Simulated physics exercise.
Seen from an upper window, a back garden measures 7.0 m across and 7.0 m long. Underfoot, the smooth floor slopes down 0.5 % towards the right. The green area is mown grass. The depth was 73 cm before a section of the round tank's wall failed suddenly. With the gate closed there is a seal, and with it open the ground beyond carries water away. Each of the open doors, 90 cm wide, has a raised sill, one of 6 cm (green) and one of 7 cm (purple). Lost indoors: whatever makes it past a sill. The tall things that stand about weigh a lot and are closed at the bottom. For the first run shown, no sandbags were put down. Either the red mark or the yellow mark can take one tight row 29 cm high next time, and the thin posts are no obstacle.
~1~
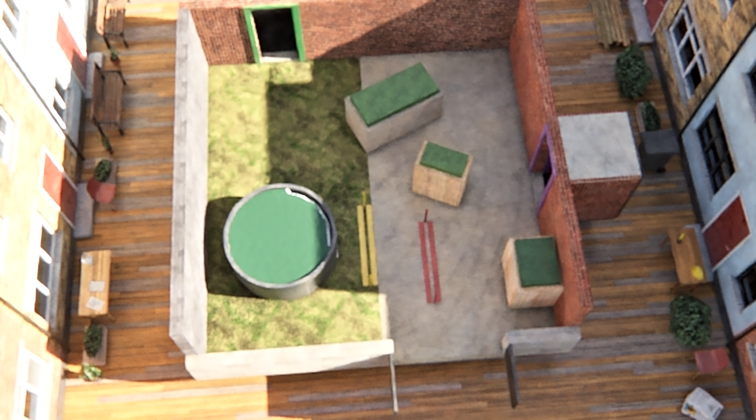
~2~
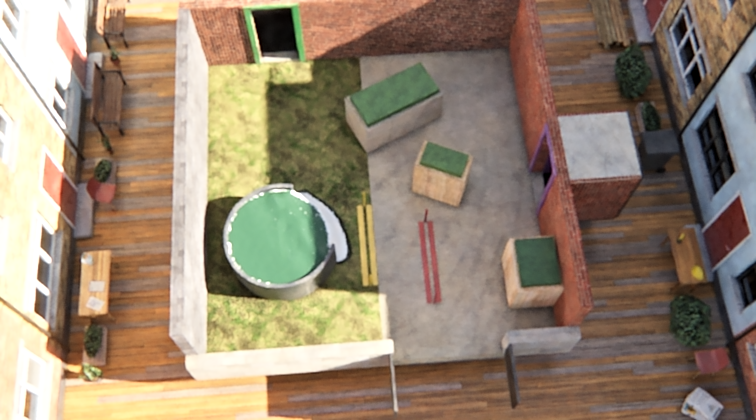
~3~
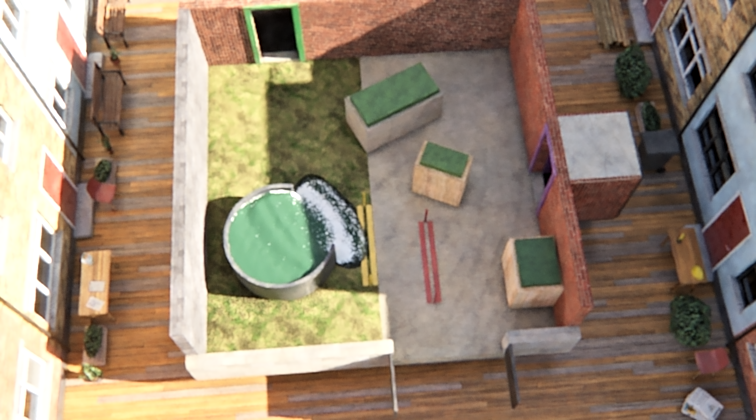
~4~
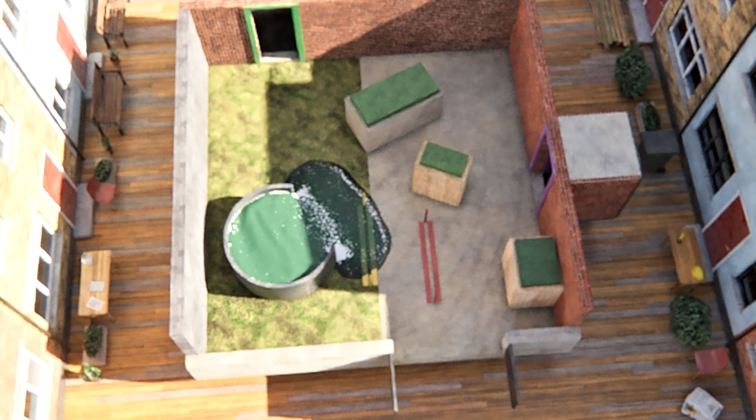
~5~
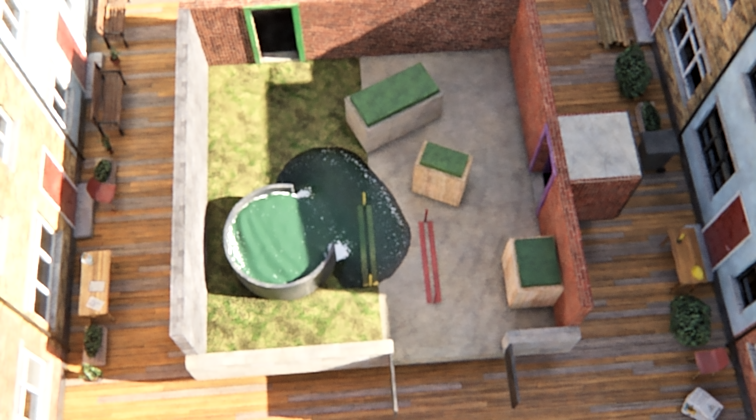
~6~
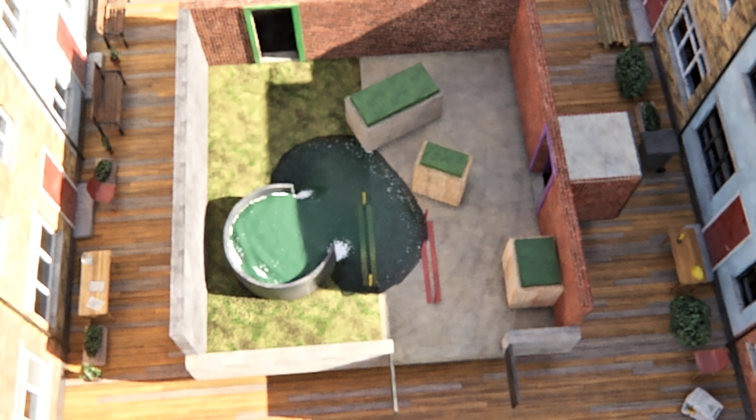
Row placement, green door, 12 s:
Red mark.
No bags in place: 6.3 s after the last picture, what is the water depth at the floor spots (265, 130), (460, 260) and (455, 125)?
Roughly 4, 5 and 9 cm.
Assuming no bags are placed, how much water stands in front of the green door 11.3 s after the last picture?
Roughly 7.0 centimetres.
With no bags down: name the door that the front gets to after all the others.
Green.
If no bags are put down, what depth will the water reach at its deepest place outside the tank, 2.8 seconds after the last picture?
23 cm.
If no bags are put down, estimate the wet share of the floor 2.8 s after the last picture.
I'd say some 65 in a hundred.
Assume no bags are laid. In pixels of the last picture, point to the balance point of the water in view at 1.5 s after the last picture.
Centre estimate: Near (361, 206).
Then, 0.7 s after the last picture water covers 30 % of the floor and is deepest (34 cm) near (410, 191) in the run without bags; in at the green door, 0 L with no bags, 0 L with the row on red, 0 L on yellow.
Then, 1.5 s after the last picture water covers 50 % of the floor and is deepest (43 cm) near (537, 253) in the run without bags; in at the green door, 0 L with no bags, 0 L with the row on red, 0 L on yellow.
Then, 2.8 s after the last picture water covers 65 % of the floor and is deepest (23 cm) near (524, 176) in the run without bags; in at the green door, 0 L with no bags, 1 L with the row on red, 21 L on yellow.
Then, 6.3 s after the last picture water covers 85 % of the floor and is deepest (14 cm) near (507, 71) in the run without bags; in at the green door, 2 L with no bags, 2 L with the row on red, 45 L on yellow.
Then, 11.3 s after the last picture water covers 90 % of the floor and is deepest (8 cm) near (233, 218) in the run without bags; in at the green door, 6 L with no bags, 4 L with the row on red, 52 L on yellow.
